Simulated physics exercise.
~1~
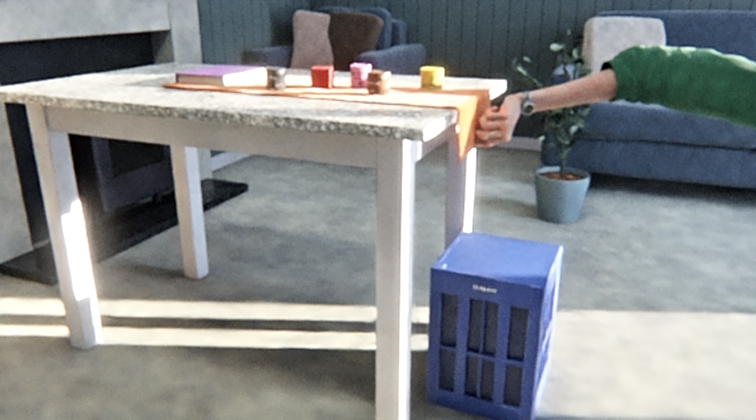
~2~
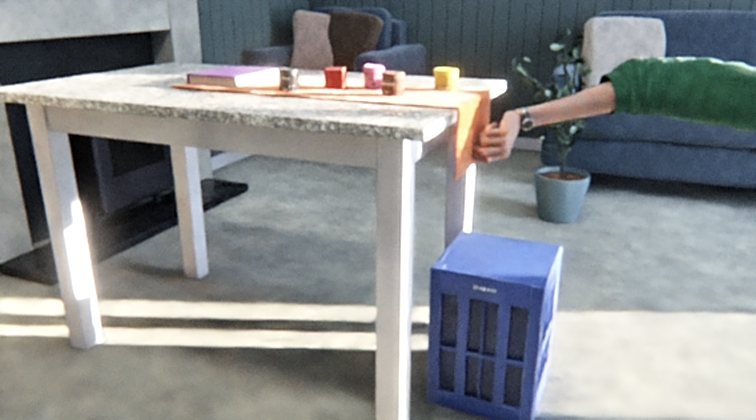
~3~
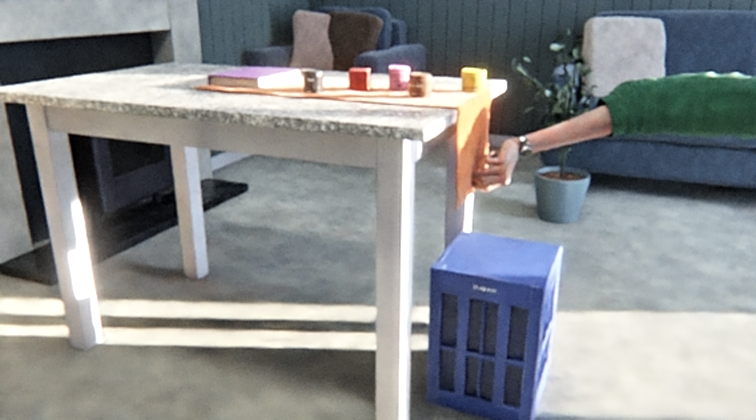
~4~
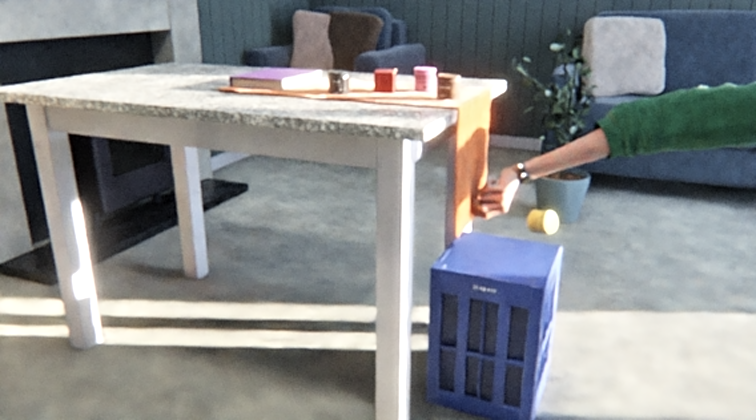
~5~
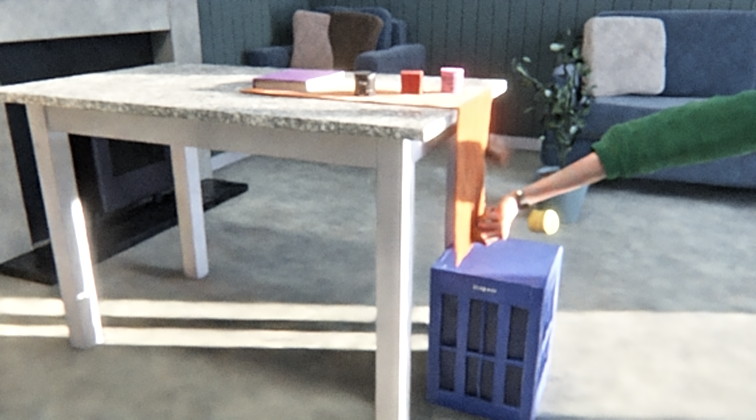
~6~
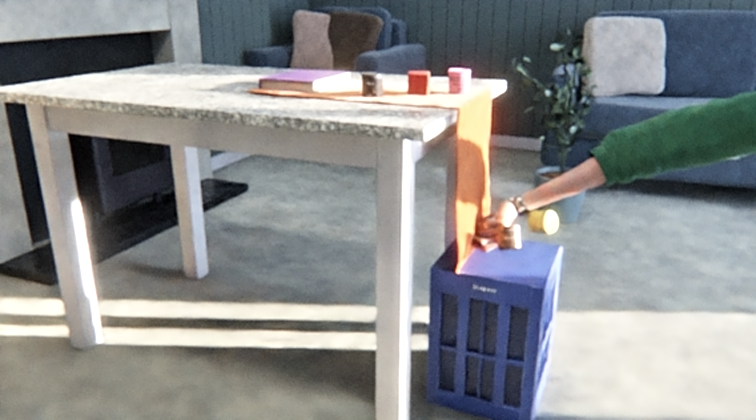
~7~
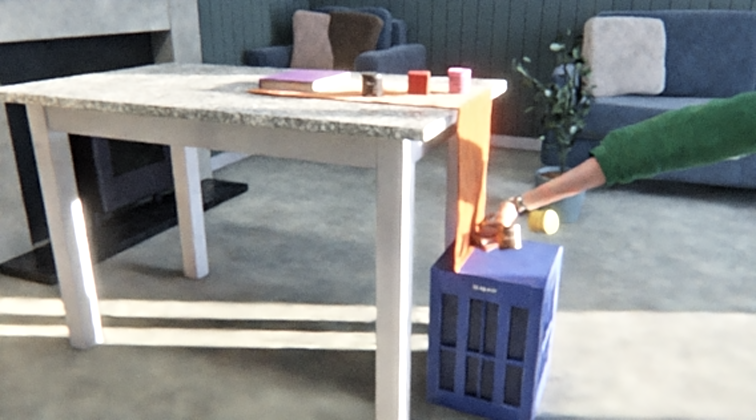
An orange scarf carrying a row of small things was drawn down over the table's right end by a hand, and first a yellow pot, then a brown one, dropped off before the hand held the hem on the blue crate.
